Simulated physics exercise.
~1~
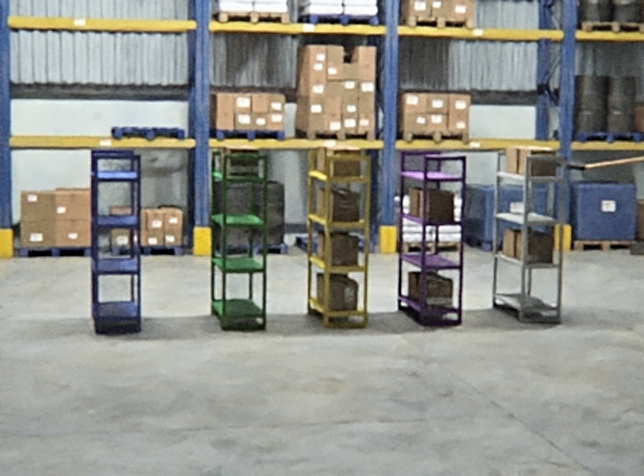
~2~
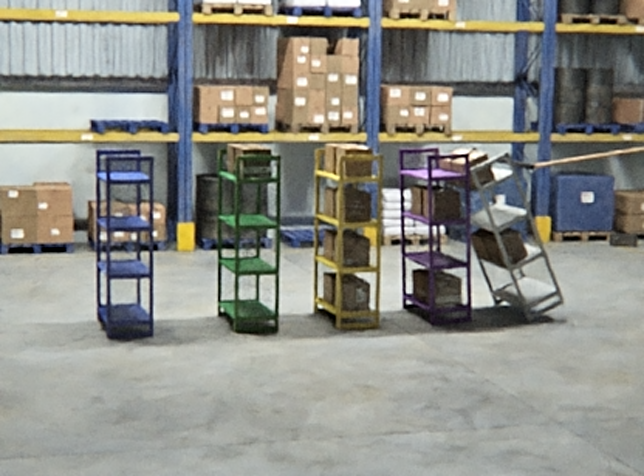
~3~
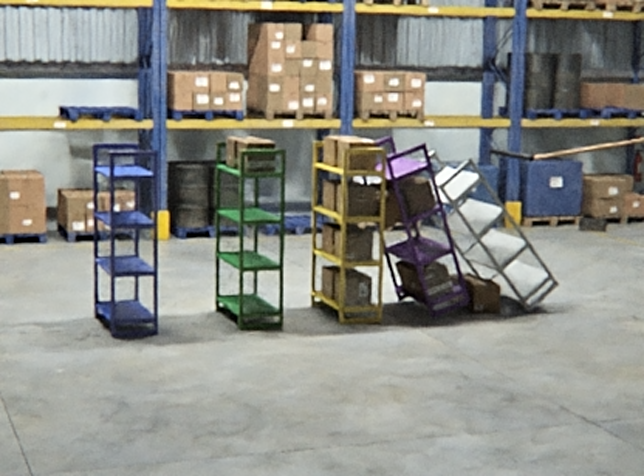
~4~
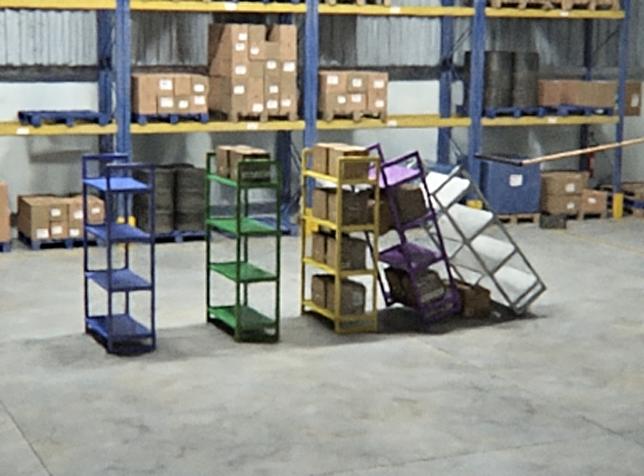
A pole tips the grey shelf left into the purple one, which leans against the yellow.
